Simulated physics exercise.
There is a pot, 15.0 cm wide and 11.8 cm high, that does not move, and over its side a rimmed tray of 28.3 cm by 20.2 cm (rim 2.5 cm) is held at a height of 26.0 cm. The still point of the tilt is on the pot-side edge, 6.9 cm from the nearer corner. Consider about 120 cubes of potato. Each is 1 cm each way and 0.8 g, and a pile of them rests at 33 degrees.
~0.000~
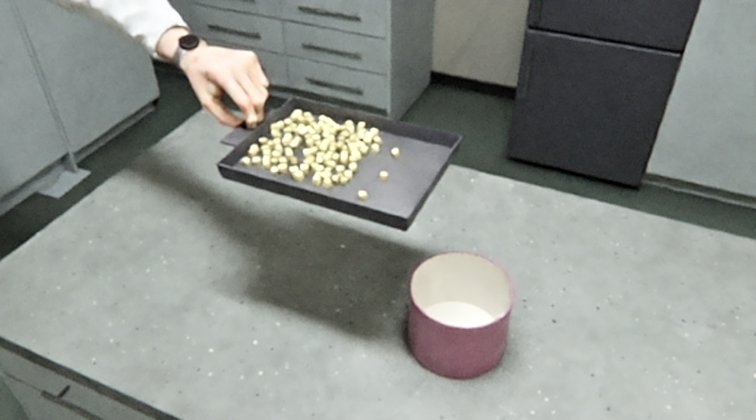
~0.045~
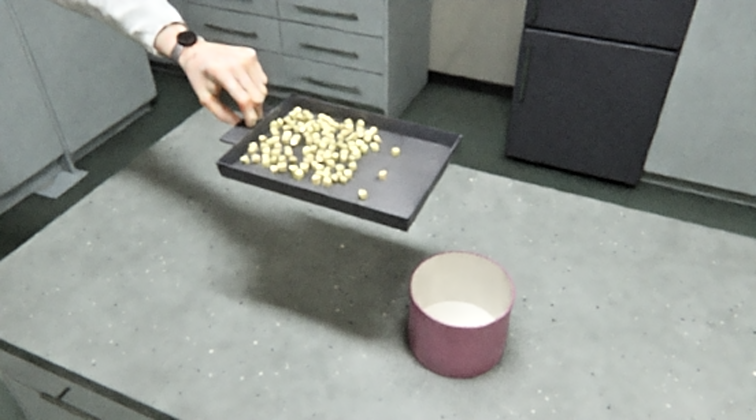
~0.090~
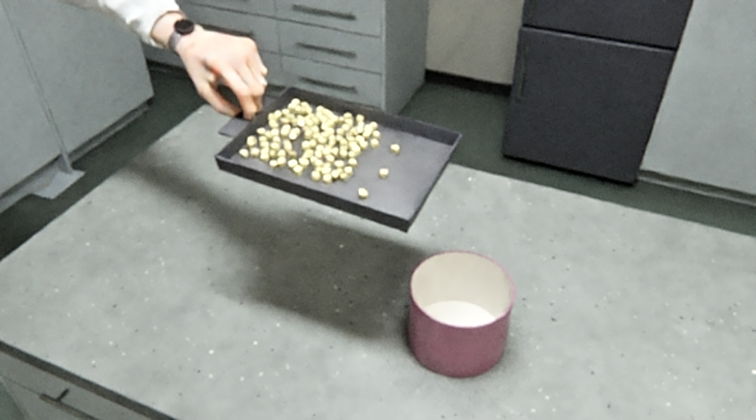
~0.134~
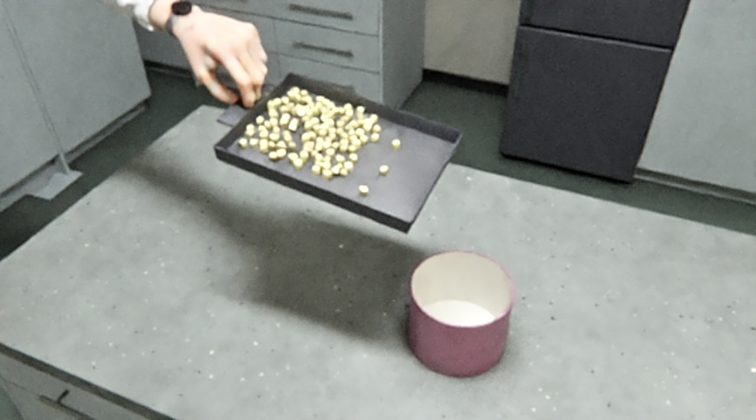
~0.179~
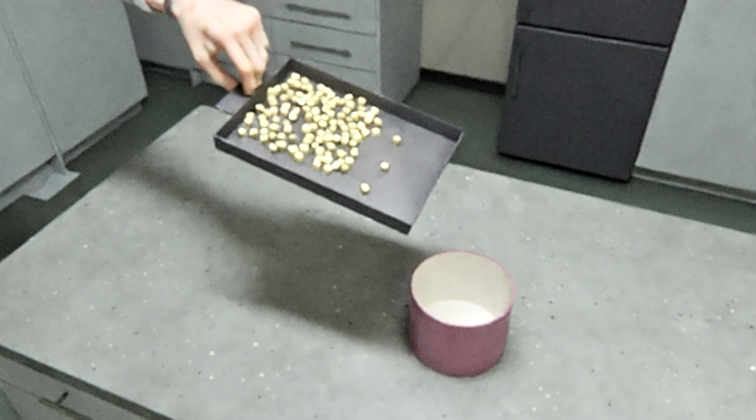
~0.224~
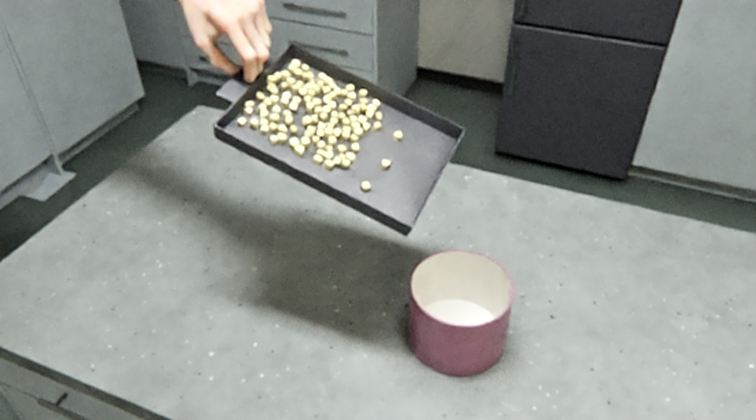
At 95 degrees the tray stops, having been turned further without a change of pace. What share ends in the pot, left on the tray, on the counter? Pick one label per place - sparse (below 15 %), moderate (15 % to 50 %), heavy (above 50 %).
Pot: Moderate; tray: Sparse; counter: Heavy.
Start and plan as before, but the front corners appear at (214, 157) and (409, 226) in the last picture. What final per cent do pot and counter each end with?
Final per cent - pot 5, counter 95.
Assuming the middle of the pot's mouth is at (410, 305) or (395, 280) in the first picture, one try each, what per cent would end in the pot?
Estimates: 40 % and 0 %, in that order.
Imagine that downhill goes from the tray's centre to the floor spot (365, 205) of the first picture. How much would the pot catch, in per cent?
That would be close to 5 per cent.
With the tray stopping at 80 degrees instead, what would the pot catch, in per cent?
Around 25 in a hundred.
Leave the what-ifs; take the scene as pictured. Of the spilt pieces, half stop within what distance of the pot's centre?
Some 24 centimetres.
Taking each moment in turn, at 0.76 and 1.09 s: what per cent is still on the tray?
I'd say roughly 70, then roughly 15.
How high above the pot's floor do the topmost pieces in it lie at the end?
1.0 cm.
After 0.55 s, tilt 57 degrees; the tray holds 100 %, the pot 0 %.
After 0.76 s, tilt 81 degrees; the tray holds 70 %, the pot 0 %.
Then, at 1.09 s, tilt 95 degrees; the tray holds 15 %, the pot 30 %.
By 2.4 s all is still; pot 30 %, tray 5 %, counter 60 %.
